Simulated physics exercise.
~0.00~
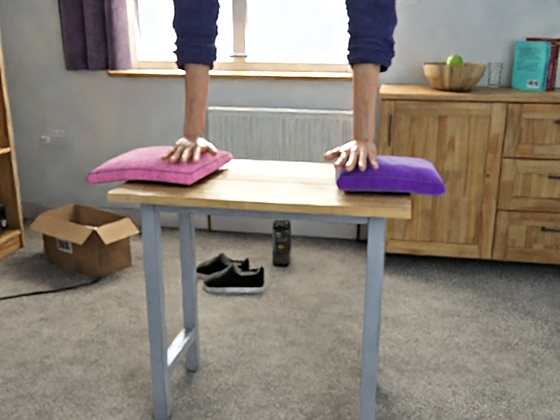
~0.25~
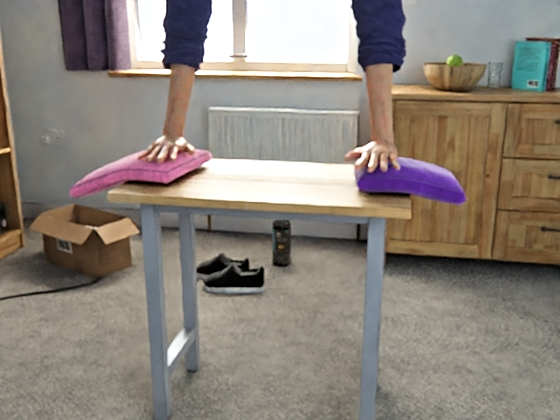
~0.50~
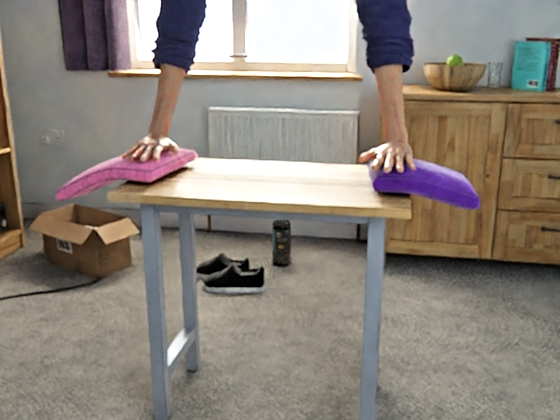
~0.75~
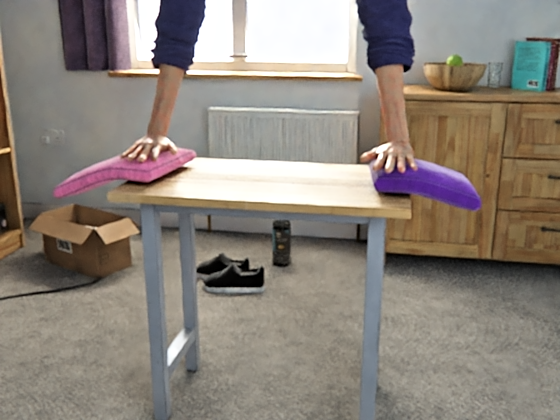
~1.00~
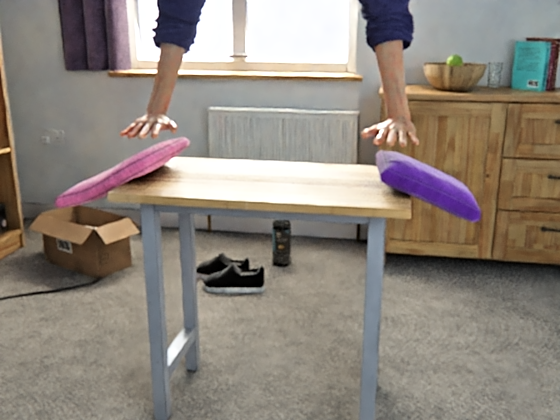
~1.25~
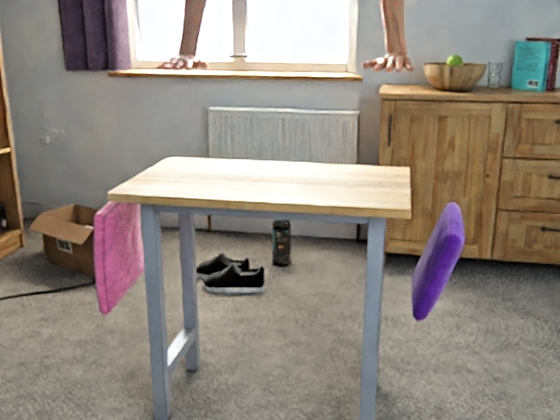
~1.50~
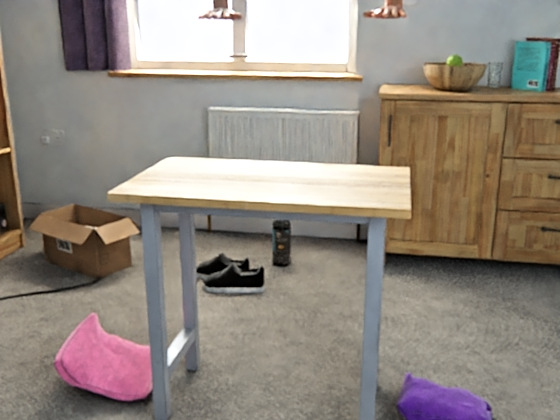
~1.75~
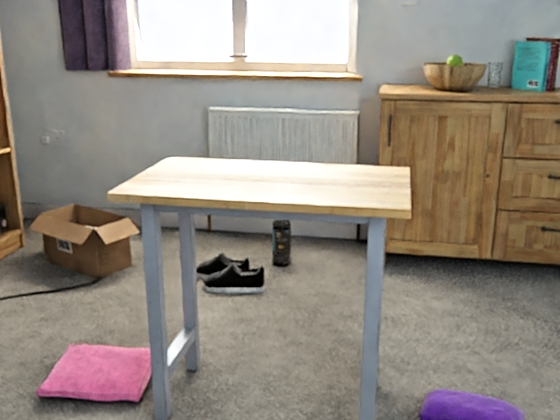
In a grey-carpeted room with a bright window and a wooden sideboard, two hands press down on a pink folded blanket and a purple sack at opposite ends of a small table. The hands slide them apart, the pink one to the left and the purple one to the right, until both hang well over the edges and droop. After a brief pause, the hands let go and lift away. Both items tip outward and drop off their ends of the table. They land on the carpet and settle flatter on either side, leaving the tabletop bare.
